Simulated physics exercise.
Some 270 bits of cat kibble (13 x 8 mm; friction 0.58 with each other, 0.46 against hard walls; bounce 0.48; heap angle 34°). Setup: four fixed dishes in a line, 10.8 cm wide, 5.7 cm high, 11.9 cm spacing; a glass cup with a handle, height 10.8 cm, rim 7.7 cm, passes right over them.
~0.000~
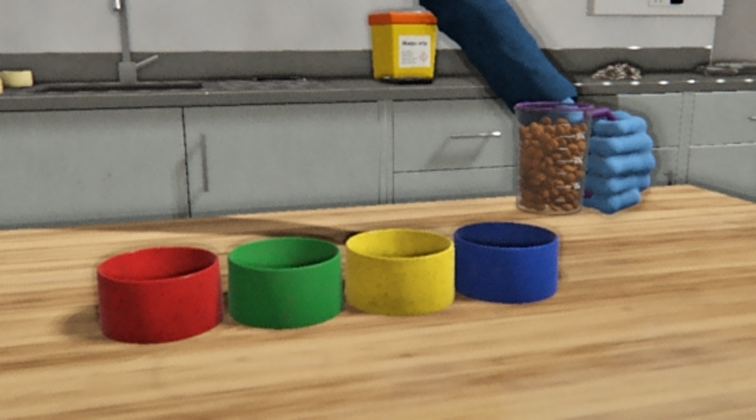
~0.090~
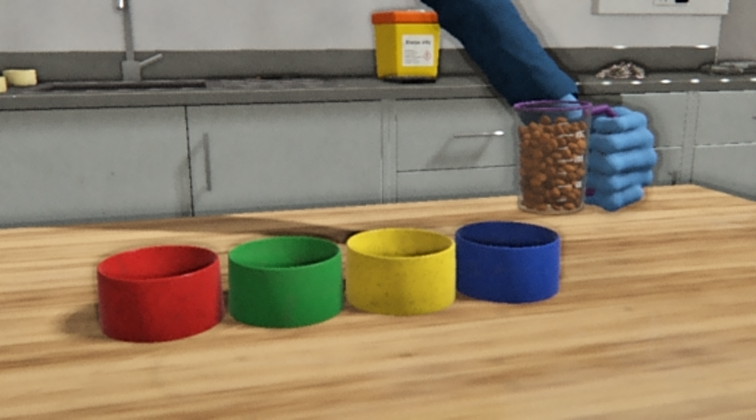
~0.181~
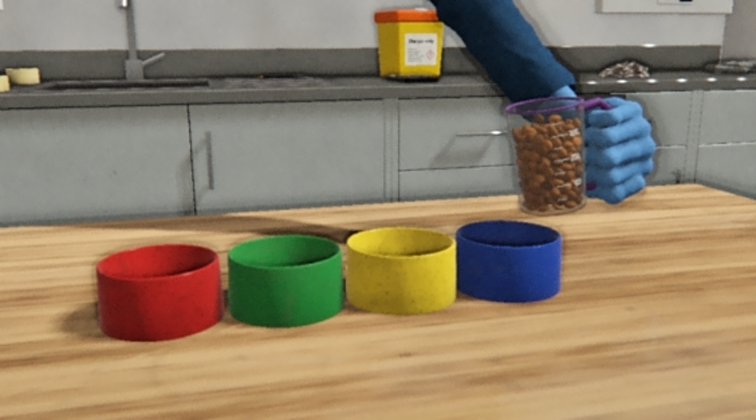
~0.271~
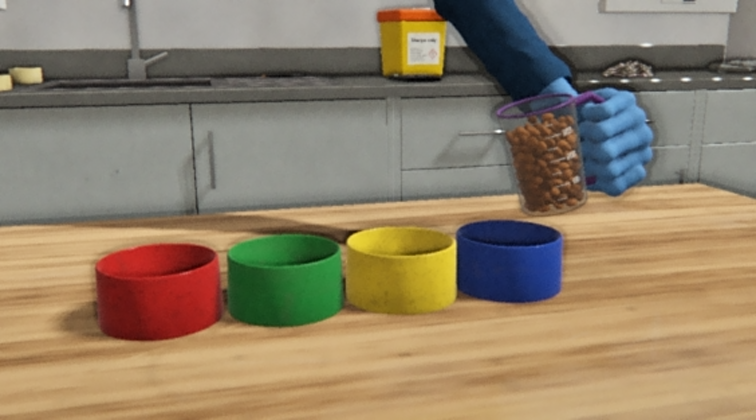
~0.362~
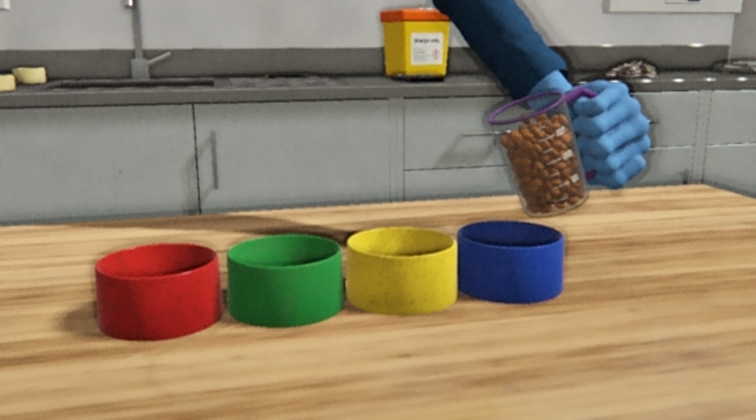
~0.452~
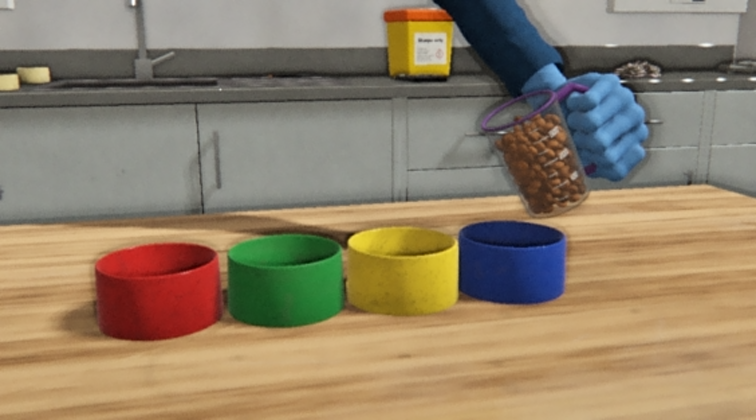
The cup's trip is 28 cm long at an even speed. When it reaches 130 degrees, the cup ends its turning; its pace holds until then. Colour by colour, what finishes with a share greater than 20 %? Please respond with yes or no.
Red dish no, blue dish no, green dish no, yellow dish yes, counter no.
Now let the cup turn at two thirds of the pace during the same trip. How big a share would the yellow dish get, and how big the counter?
Then: Yellow 80; counter 20.
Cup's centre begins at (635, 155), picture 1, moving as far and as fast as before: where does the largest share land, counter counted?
Blue.
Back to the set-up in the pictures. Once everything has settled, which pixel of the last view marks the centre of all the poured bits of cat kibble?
Look around (400, 271) in the last picture.
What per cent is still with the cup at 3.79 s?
I'd estimate some 0 per cent of the load.
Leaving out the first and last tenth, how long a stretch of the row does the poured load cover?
6 centimetres.
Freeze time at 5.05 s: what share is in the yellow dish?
Share at that time: Approx. 100 per cent.
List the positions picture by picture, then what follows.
In the first frame, cup at (551, 158), tilt 0 degrees, lip at (521, 108), moved 0.0 cm; middle of the pieces at (555, 167); blue dish at (505, 235); yellow dish at (400, 244); green dish at (285, 253); red dish at (159, 263).
In the second frame, cup at (551, 157), tilt 2 degrees, lip at (518, 108), moved 0.2 cm; middle of the pieces at (555, 166).
In the third frame, cup at (548, 156), tilt 9 degrees, lip at (510, 112), moved 0.7 cm; middle of the pieces at (553, 165).
In the fourth frame, cup at (545, 156), tilt 15 degrees, lip at (501, 117), moved 1.3 cm; middle of the pieces at (550, 164).
In the fifth frame, cup at (542, 156), tilt 22 degrees, lip at (493, 123), moved 1.8 cm; middle of the pieces at (548, 164).
In the sixth frame, cup at (539, 156), tilt 28 degrees, lip at (486, 130), moved 2.3 cm; middle of the pieces at (546, 163); blue dish at (512, 234); yellow dish at (403, 242); green dish at (285, 251); red dish at (158, 260). The cup turns about 70 degrees a second and travels 6 cm a second.
After 2.45 s, tilt 130 degrees; cup holds 0 %, yellow 100 %.
After 3.79 s, tilt 130 degrees; cup holds 0 %, yellow 100 %.
After 5.05 s, tilt 130 degrees; cup holds 0 %, yellow 100 %.
By 5.3 s all is still; red 0 %, blue 0 %, green 0 %, yellow 100 %, counter 0 %.
